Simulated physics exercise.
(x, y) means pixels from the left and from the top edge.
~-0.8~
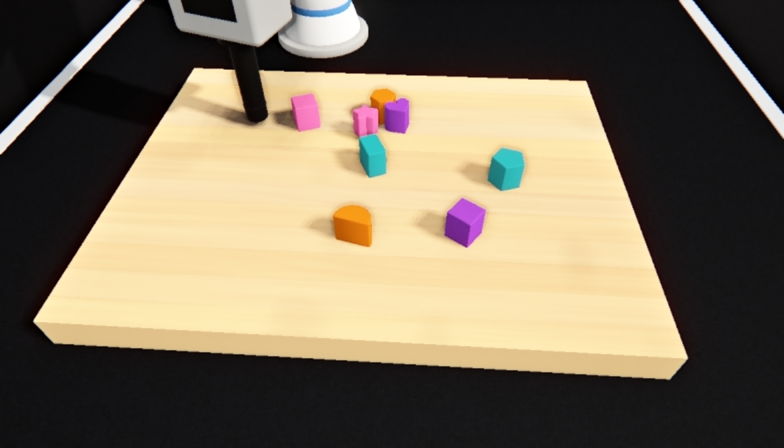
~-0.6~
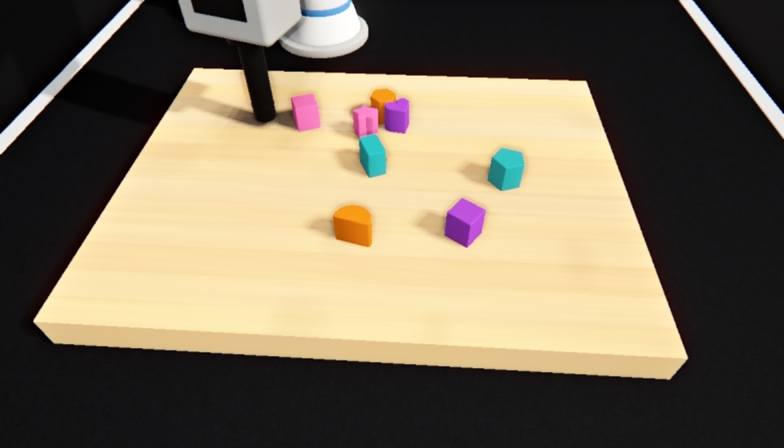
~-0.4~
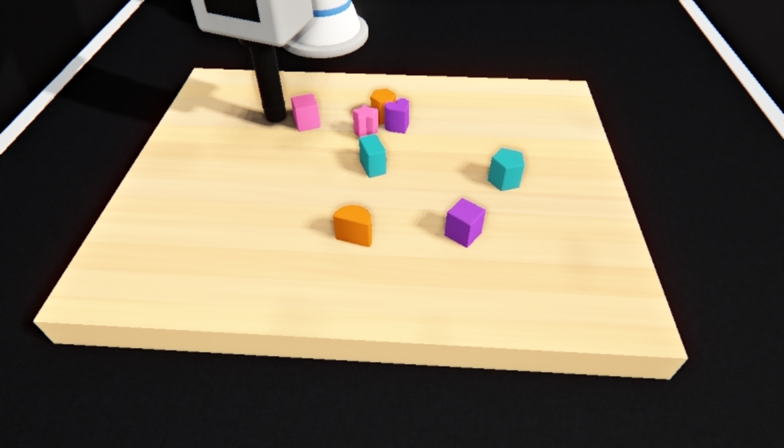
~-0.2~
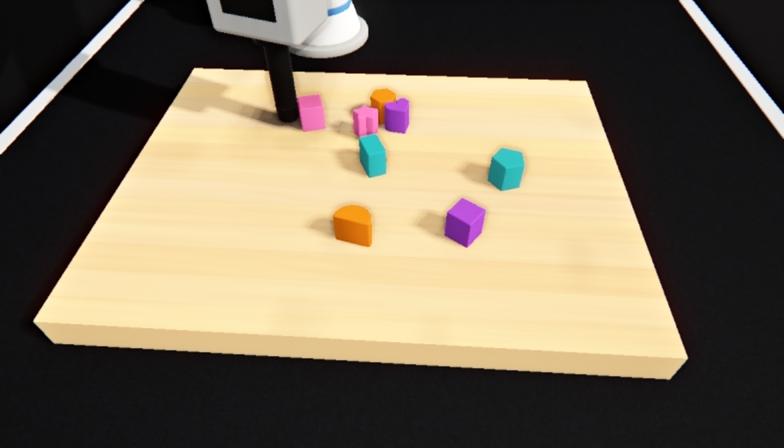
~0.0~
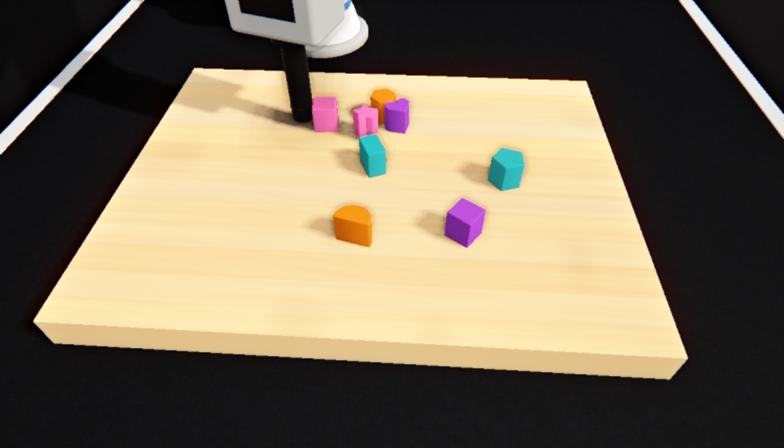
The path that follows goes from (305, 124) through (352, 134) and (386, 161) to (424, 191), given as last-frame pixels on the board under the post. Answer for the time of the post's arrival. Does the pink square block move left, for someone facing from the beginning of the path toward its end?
In short: Yes.
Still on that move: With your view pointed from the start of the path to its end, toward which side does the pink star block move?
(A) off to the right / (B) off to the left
The answer is B.
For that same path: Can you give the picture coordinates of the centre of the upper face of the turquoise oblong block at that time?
It is at (377, 160).
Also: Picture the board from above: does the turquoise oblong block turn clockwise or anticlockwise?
The turquoise oblong block rotates clockwise.
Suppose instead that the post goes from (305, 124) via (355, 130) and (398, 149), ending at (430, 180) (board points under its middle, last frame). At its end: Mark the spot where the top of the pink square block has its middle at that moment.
It is going to be at (442, 137).
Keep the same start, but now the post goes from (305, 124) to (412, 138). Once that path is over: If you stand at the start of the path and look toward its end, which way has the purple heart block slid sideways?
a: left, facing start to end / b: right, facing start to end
The correct letter is a.
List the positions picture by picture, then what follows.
The first picture shows post tip (258, 117); block tops, pink square block (304, 101); pink star block (365, 111); turquoise oblong block (372, 144); purple heart block (398, 104).
The second picture shows post (266, 117); blocks unchanged.
The third picture shows post (276, 117); blocks unchanged.
The fourth picture shows post (289, 117); pink square block (310, 101).
The fifth picture shows post (304, 117); pink square block (324, 102); pink star block (365, 111); turquoise oblong block (372, 144); purple heart block (398, 104).
On the path given first. One third of the way, post (353, 128); pink square block (374, 115), turned 15° clockwise; pink star block (397, 118), turned 35° anticlockwise.
Two thirds of the way, post (386, 155); pink square block (404, 127), turned 35° anticlockwise; pink star block (423, 119), turned 85° anticlockwise; turquoise oblong block (375, 154), turned 45° clockwise.
At the end, post (424, 185); pink square block (404, 127), turned 35° anticlockwise; pink star block (423, 119), turned 85° anticlockwise; turquoise oblong block (377, 160), turned 75° clockwise; purple heart block in place.
